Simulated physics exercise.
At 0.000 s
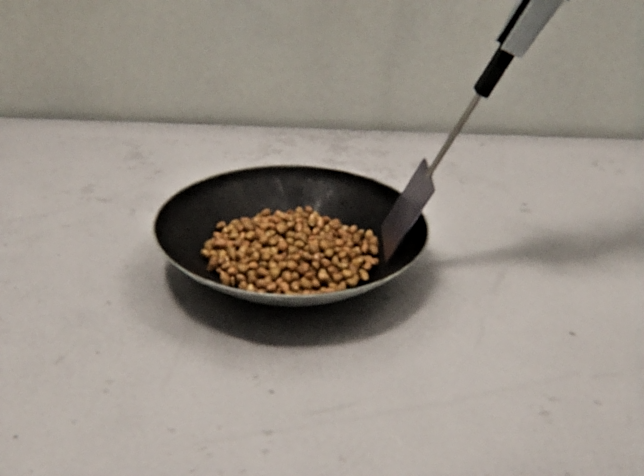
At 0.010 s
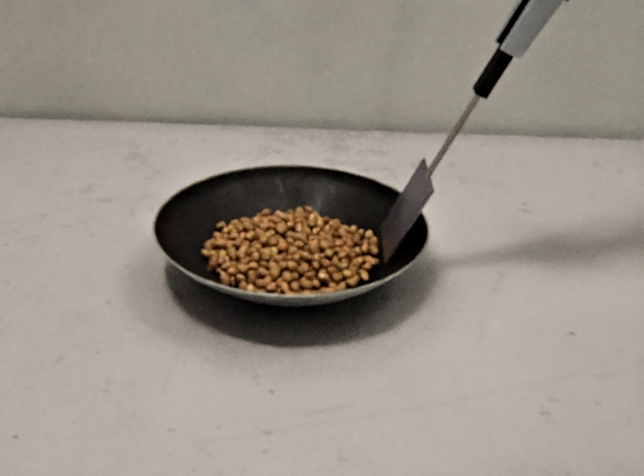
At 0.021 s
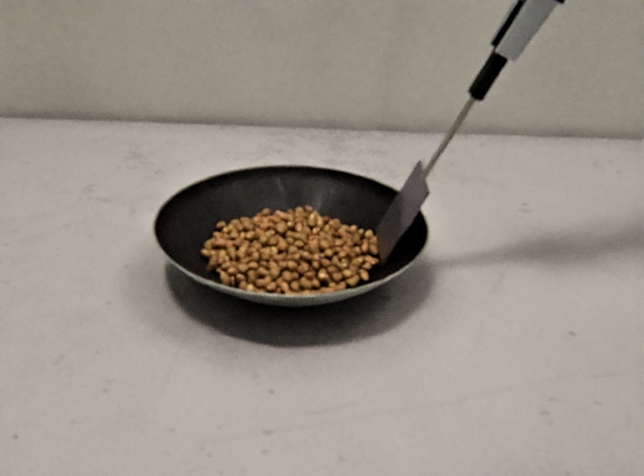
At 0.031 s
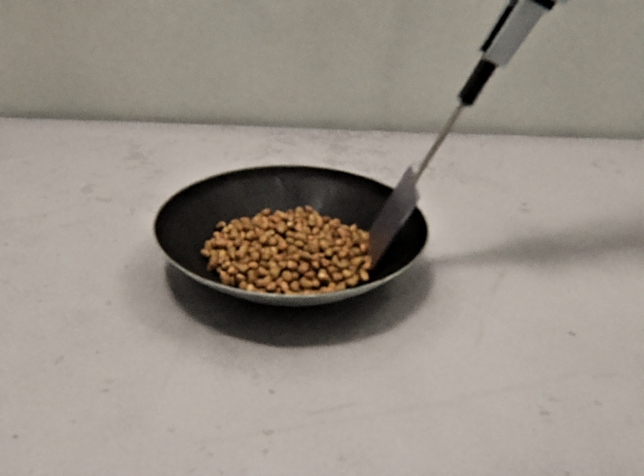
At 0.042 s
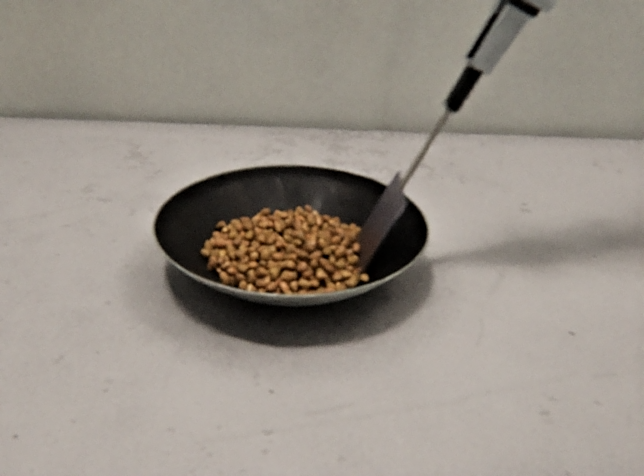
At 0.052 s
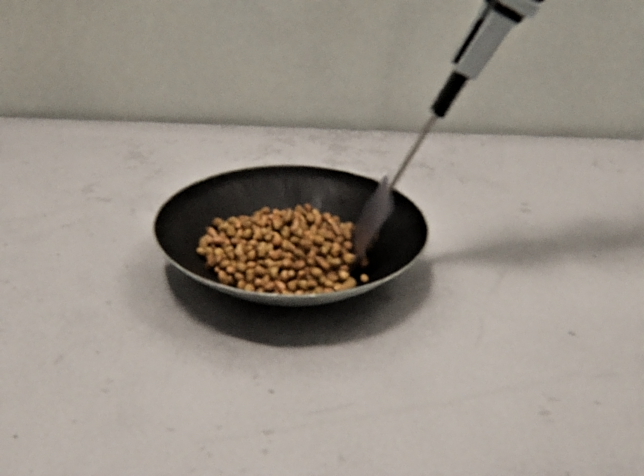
A robot's paddle rested against the right side of a black wok of brown beans, then slid slightly left into the pile, nudging the nearest beans and leaving one or two apart at its edge.
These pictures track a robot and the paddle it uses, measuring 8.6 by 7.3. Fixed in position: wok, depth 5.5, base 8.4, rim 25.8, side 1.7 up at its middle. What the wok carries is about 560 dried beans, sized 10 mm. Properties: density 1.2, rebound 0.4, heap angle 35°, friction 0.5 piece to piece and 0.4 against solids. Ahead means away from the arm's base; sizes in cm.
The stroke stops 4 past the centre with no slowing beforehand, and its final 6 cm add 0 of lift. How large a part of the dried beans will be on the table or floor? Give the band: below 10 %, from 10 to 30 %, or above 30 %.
Band: From 10 to 30 %.
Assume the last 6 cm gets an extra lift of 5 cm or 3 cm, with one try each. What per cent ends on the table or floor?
10 and 10 per cent.
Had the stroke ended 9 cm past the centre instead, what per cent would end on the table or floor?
Then the share is near 55 in a hundred.
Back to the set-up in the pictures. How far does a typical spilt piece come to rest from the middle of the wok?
It's around 18 cm.
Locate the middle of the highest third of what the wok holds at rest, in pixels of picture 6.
Roughly (199, 228).
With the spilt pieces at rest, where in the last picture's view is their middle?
(116, 261).
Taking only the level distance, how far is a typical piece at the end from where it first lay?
7 cm.
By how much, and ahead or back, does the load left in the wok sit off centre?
Some 5.0 cm ahead of the centre.
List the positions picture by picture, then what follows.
In the first frame, paddle top edge at (430, 173), sloping 65°; upper third of the load around (295, 245), from x 205 to 375, top at y 210; 559 in the wok.
In the second frame, paddle top edge at (429, 173), sloping 65°; upper third of the load around (295, 245), from x 205 to 375, top at y 210.
In the third frame, paddle top edge at (424, 176), sloping 65°; upper third of the load around (295, 245), from x 205 to 375, top at y 210.
In the fourth frame, paddle top edge at (415, 181), sloping 65°; upper third of the load around (295, 245), from x 205 to 370, top at y 210.
In the fifth frame, paddle top edge at (402, 186), sloping 65°; upper third of the load around (295, 244), from x 205 to 370, top at y 210.
In the sixth frame, paddle top edge at (389, 191), sloping 65°; upper third of the load around (293, 242), from x 200 to 375, top at y 210; 559 in the wok.
After 0.08 s, sloping 65°, highest piece 6 above the table; 559 in the wok.
After 0.10 s, sloping 65°, highest piece 8 above the table; 559 in the wok.
After 0.32 s, sloping 65°, highest piece 19 above the table; 481 in the wok, 69 on the table or floor, 9 on the blade or in flight.
After 1.37 s, sloping 65°, highest piece 6 above the table; 480 in the wok, 79 on the table or floor.
At rest, 480 in the wok, 79 on the table or floor. That is 14 % on the table or floor.
